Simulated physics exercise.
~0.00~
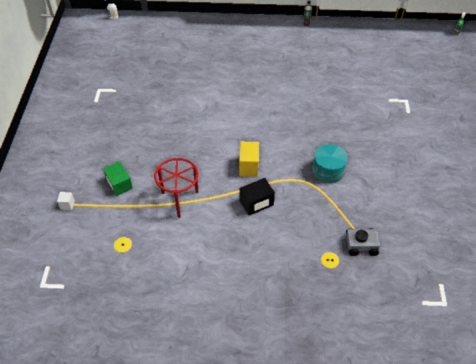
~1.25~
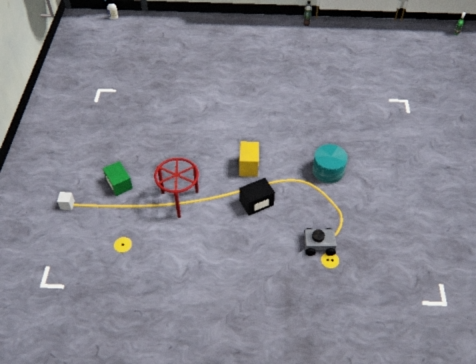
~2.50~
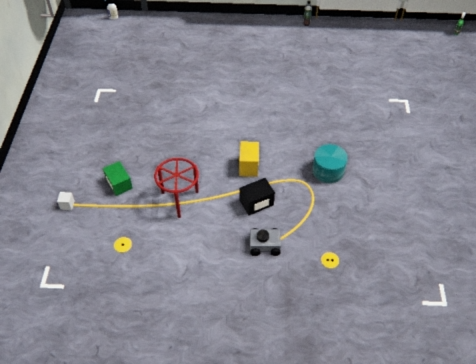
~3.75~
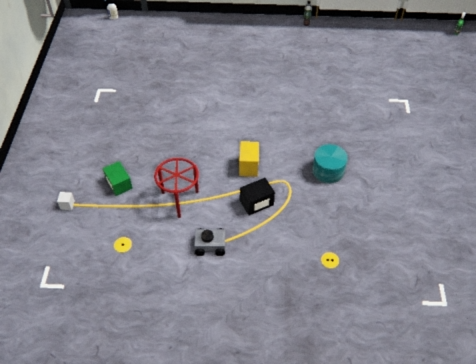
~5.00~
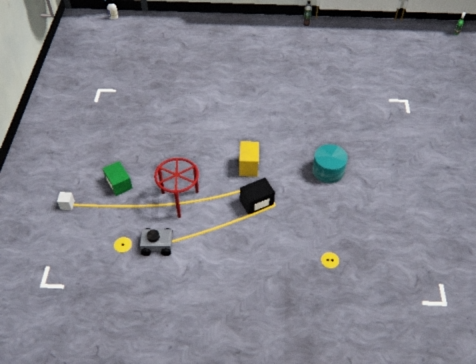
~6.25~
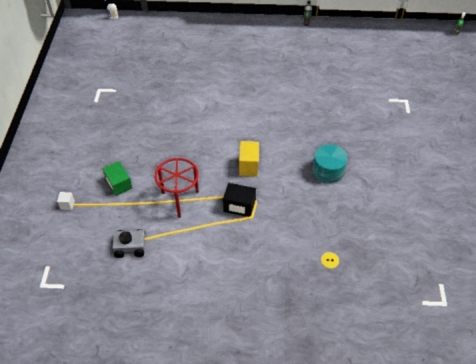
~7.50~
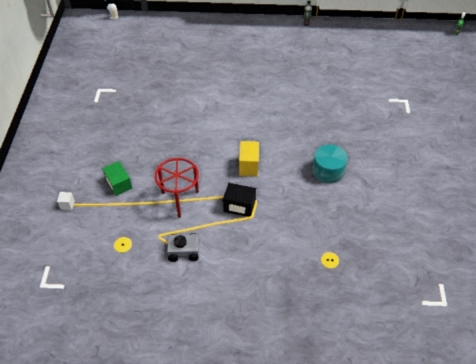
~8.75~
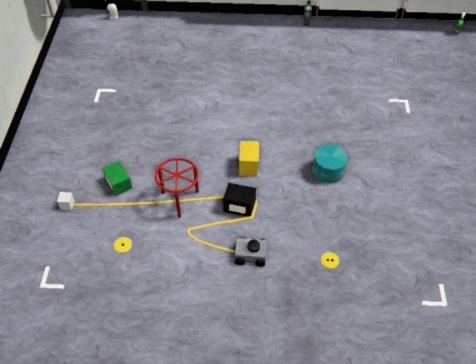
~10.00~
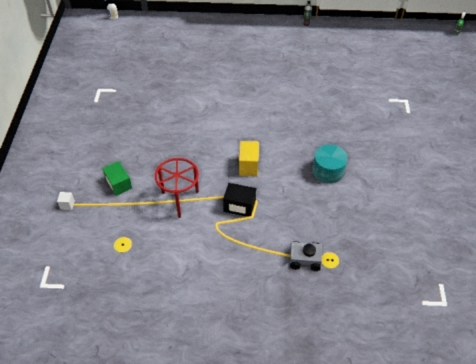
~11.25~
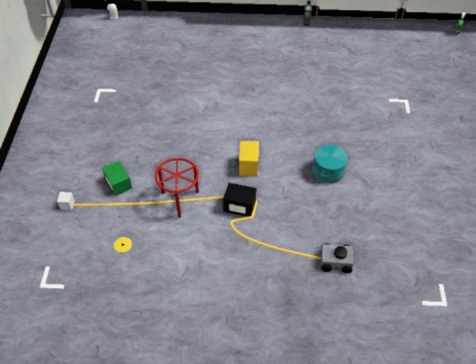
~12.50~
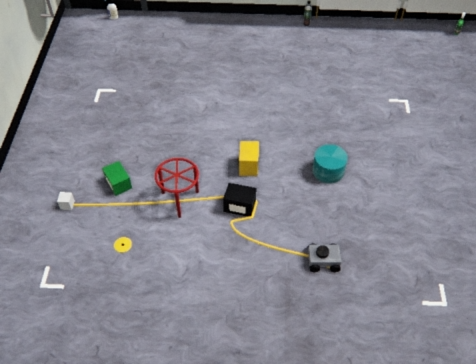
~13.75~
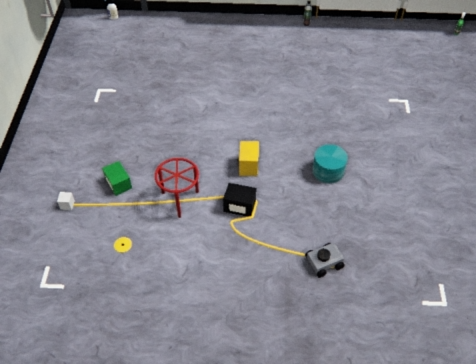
A tethered cart drives left, its yellow lead dragging the black box, then returns right and stops.
